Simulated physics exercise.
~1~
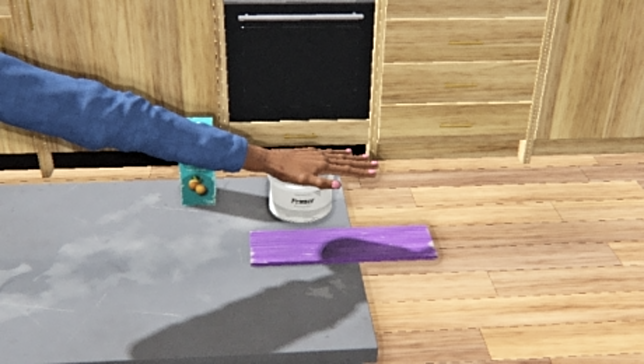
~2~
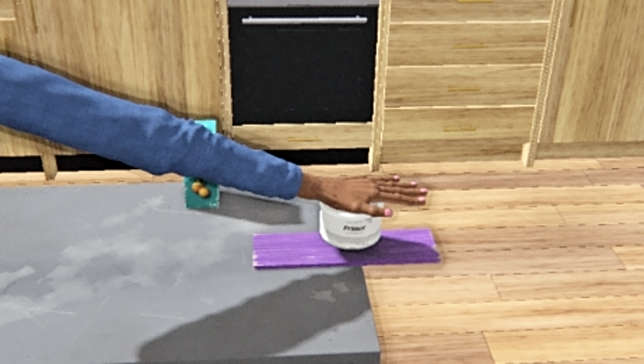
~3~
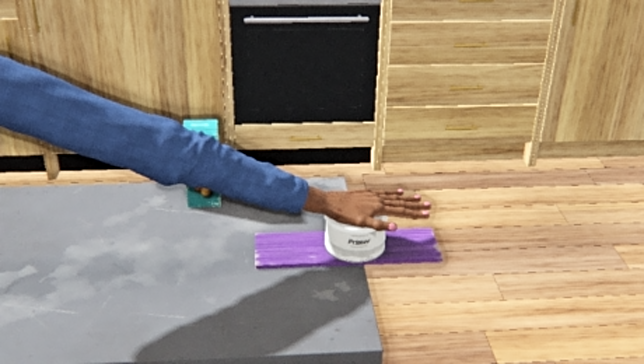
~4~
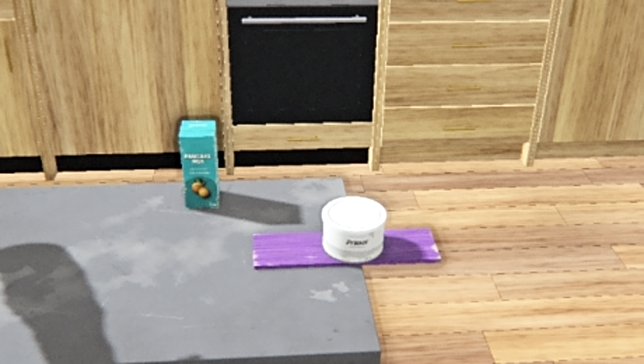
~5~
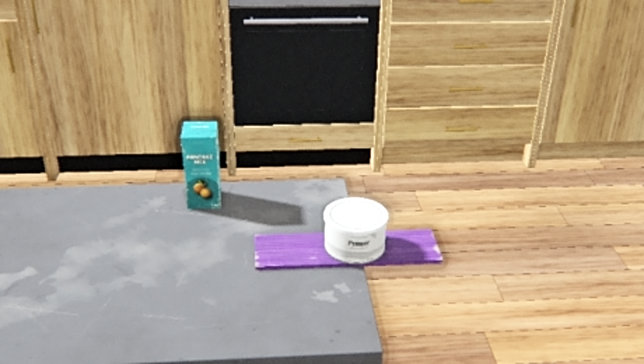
A dark-skinned hand in a blue sleeve reaches in from the left over a grey tabletop, seen from slightly above by a gently swaying camera, with wooden cabinets, a black oven and a plank floor beyond. A turquoise carton stands near the table's back edge, and a purple board juts past the right edge. The hand moves a white tub right and slightly toward the viewer, onto the board near the table's edge. It then lets go and draws back to the left, out of view. The board holds, and the tub, board and carton all stay still.
